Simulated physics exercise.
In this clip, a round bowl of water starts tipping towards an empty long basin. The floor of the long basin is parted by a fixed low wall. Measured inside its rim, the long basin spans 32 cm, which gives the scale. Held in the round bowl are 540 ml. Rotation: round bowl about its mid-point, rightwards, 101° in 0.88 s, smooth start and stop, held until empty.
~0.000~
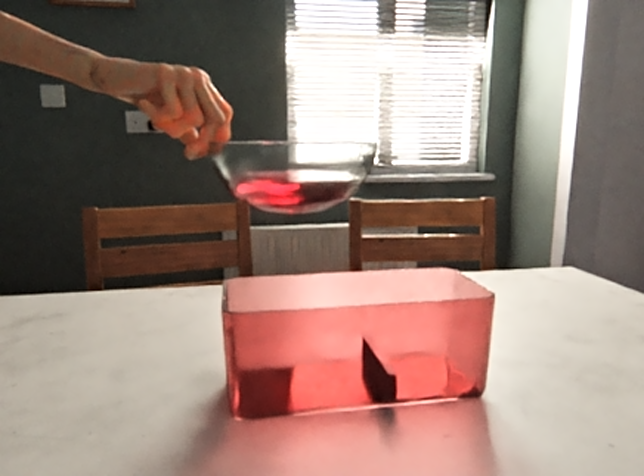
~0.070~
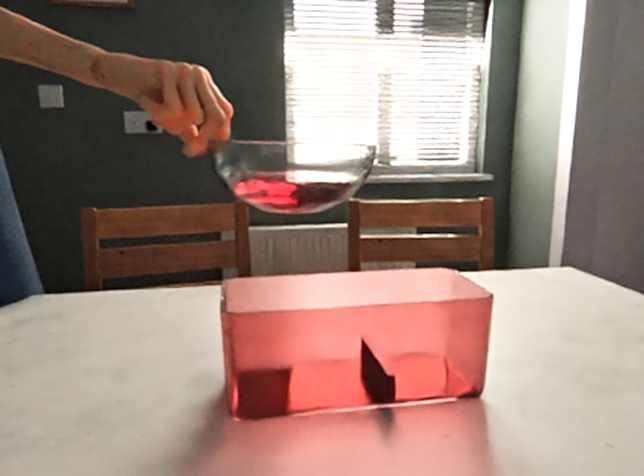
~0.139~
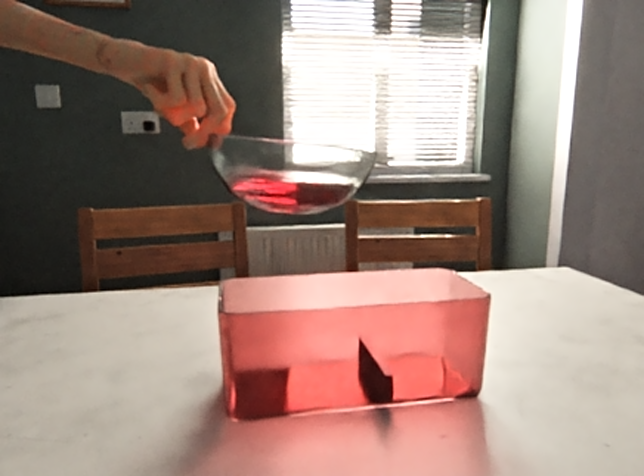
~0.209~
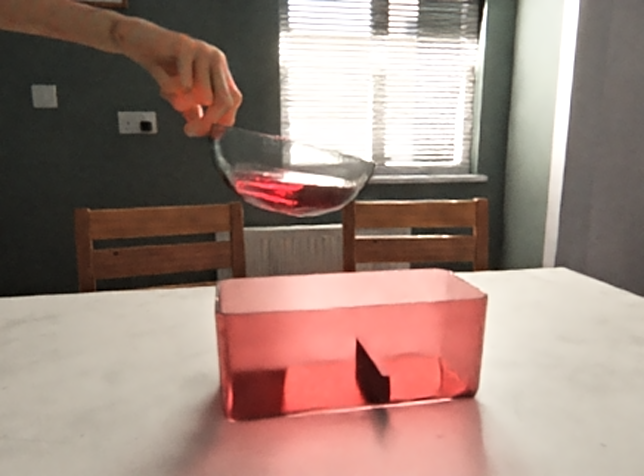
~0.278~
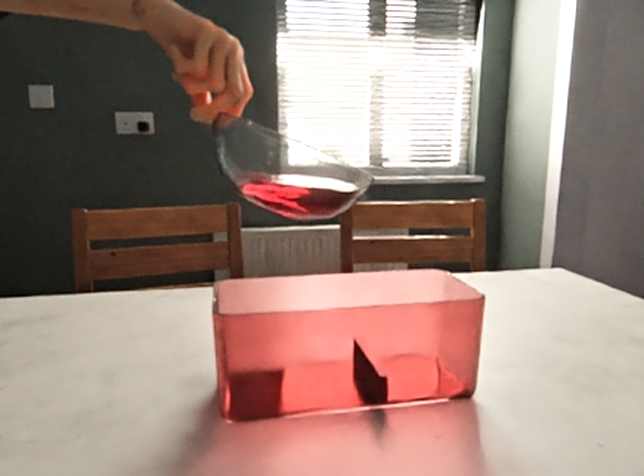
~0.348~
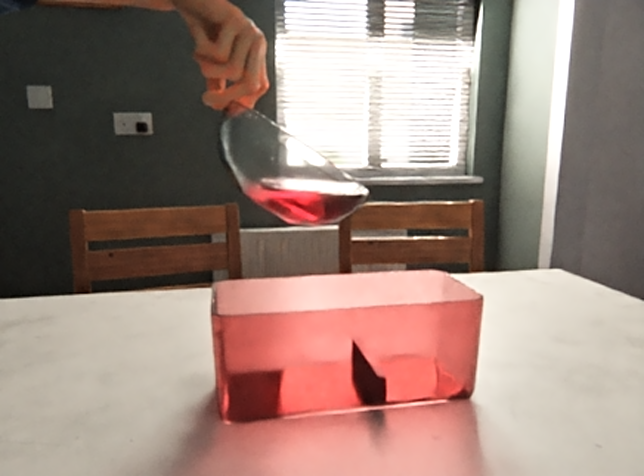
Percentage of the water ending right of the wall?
61 per cent.
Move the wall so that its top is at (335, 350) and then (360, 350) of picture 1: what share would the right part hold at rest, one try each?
The first try gives 90 percent and the second 80 percent.
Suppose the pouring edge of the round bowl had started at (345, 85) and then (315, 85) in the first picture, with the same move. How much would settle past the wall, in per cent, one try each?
Try 1: Approx. 50 %; try 2: Approx. 20 %.
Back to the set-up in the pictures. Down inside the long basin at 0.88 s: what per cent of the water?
Near 98 in a hundred.
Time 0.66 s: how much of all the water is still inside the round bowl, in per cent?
Roughly 14 %.
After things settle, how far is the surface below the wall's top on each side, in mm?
Roughly 30 mm on the left side and roughly 16 mm on the right.
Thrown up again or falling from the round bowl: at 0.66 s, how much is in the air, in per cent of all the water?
24 per cent.
After 0.66 s the tilt is 86° and 15 per cent is still to pour, 3 is left of the wall and 58 right of it.
After 0.88 s the tilt is 101° and 0 per cent is still to pour, 33 is left of the wall and 64 right of it.
After 1.12 s the tilt is 101° and 0 per cent is still to pour, 38 is left of the wall and 61 right of it.
After 1.38 s the tilt is 101° and 0 per cent is still to pour, 38 is left of the wall and 61 right of it.
In the end 38 per cent lies left of the wall, 61 right of it and 1 outside.
